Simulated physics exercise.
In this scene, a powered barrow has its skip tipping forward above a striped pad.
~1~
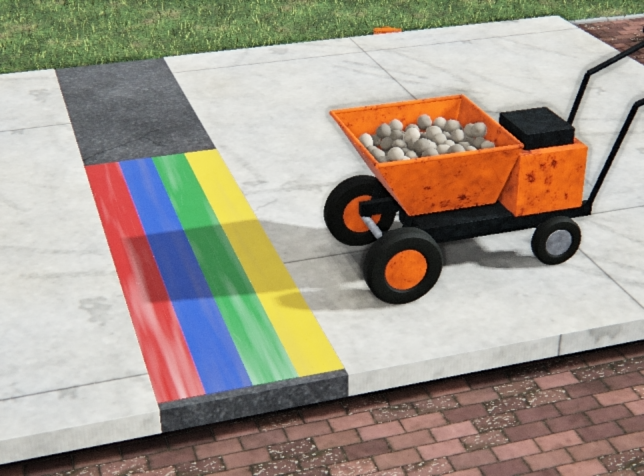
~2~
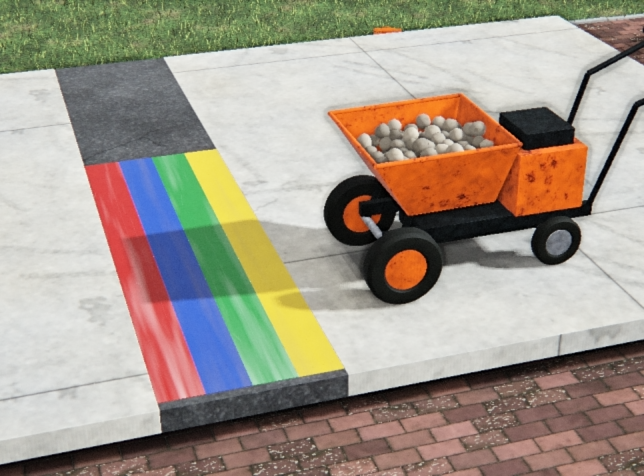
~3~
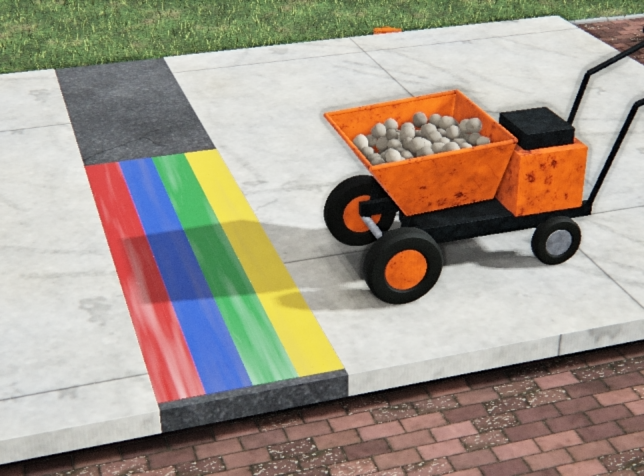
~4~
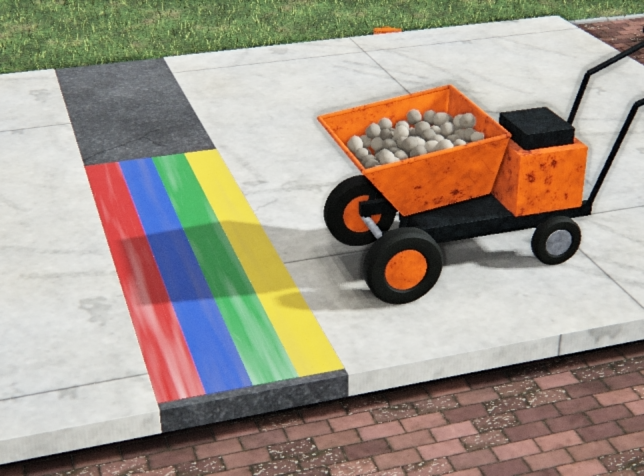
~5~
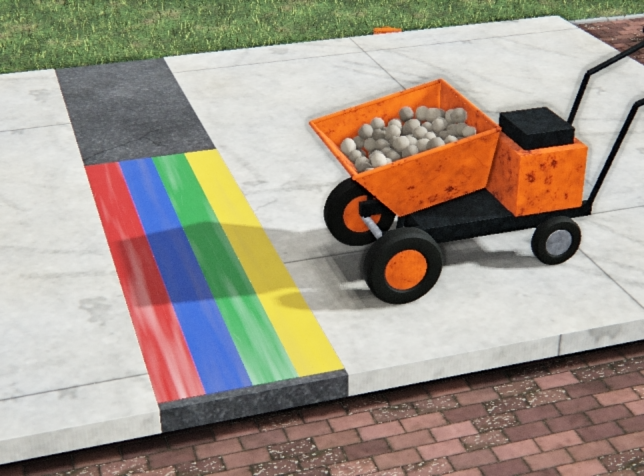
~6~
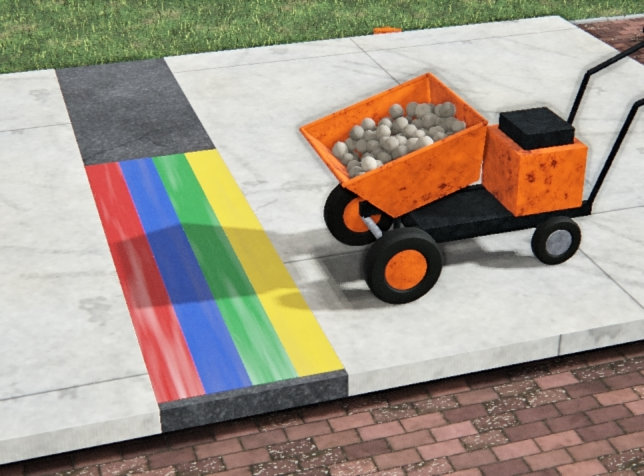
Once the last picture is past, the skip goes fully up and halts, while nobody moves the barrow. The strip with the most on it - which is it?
That is the green strip.
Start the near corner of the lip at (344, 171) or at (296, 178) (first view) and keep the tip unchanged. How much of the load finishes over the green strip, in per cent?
The first gives close to 20 per cent and the second 0 per cent.
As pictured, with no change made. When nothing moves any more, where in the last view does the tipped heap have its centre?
About (224, 292).
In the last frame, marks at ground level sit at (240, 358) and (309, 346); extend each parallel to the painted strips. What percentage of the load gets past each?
Around 30 percent for the first and 80 percent for the second.
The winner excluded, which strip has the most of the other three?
Blue.
Soon, skip tipped steeply; all in the skip.
A while on, skip tipped right over; most in the skip; a small part over the yellow strip; about a quarter over the green strip; a stray few over the blue strip.
Towards the end, skip tipped right over; about a quarter in the skip; a small part over the yellow strip; about a third over the green strip; about a quarter over the blue strip; a small part over the red strip; a stray few off the paint.
Finally, skip tipped right over; about a quarter in the skip; a small part over the yellow strip; about a third over the green strip; about a quarter over the blue strip; a small part over the red strip; a small part off the paint.
